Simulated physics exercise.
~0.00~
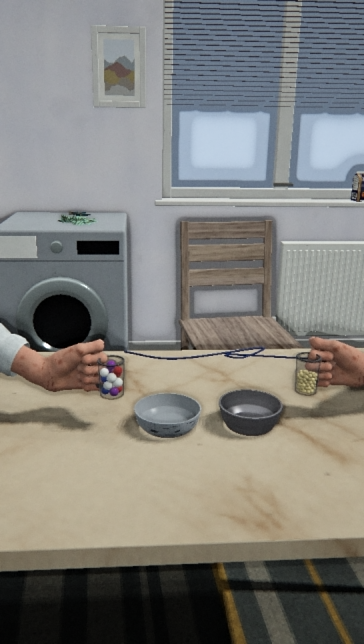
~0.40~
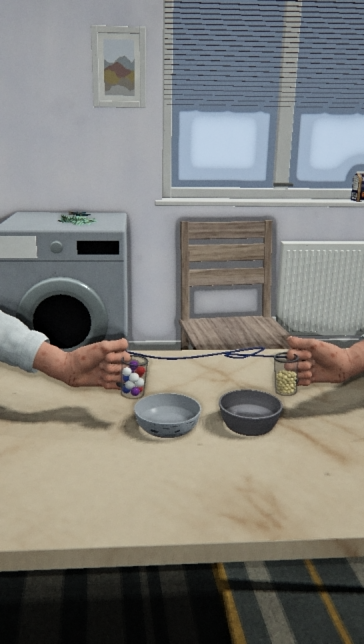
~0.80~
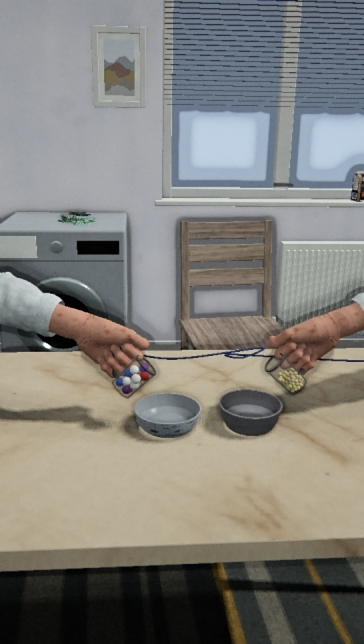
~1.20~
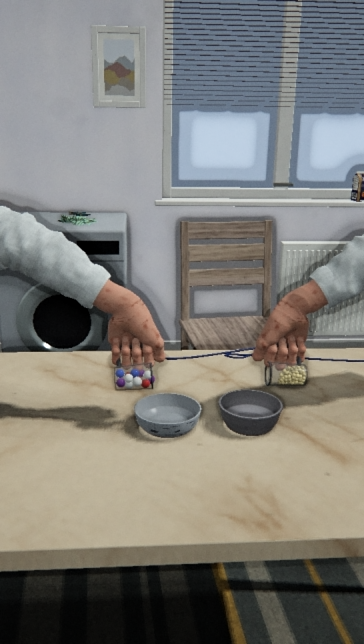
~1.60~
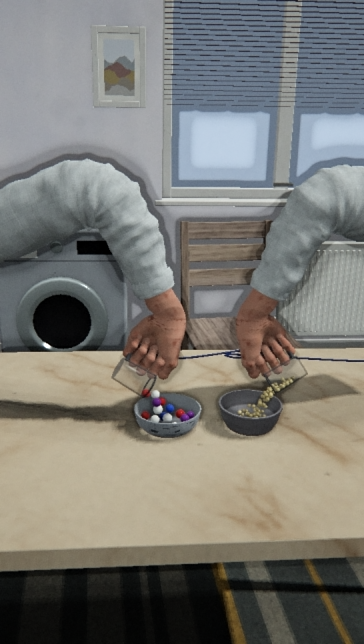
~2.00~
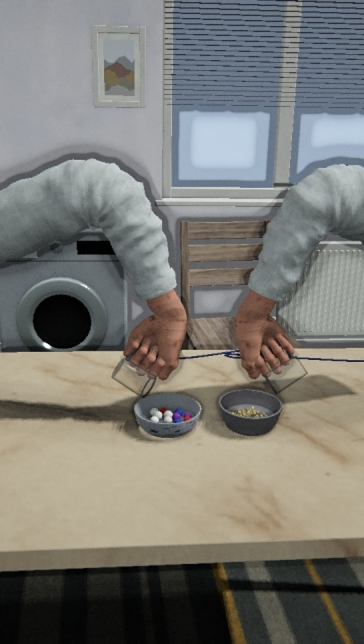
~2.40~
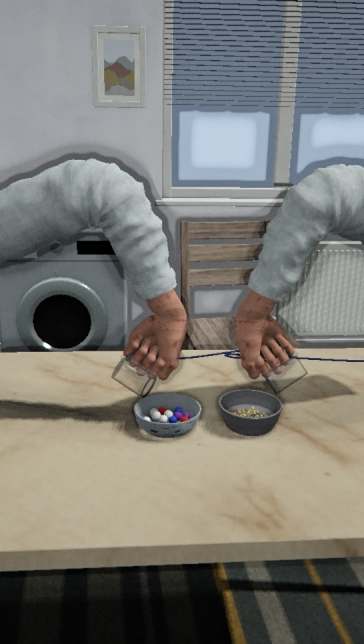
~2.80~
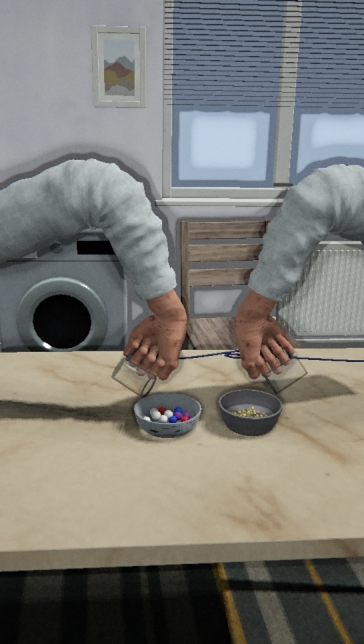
Two hands in pale grey sleeves hold clear cups at either side of a marble-patterned table, seen from the front in a room with a washing machine, wooden chair, radiator and blinds. The left cup holds red, white, blue and purple balls, the right one small yellowish pieces, and two grey bowls sit between them. The hands move inward, then tilt the cups onto their sides with everything still inside. Turning further over, both cups pour into the bowls below. Finally the emptied cups stay upturned, with all the balls in the left bowl and all the pieces in the right.
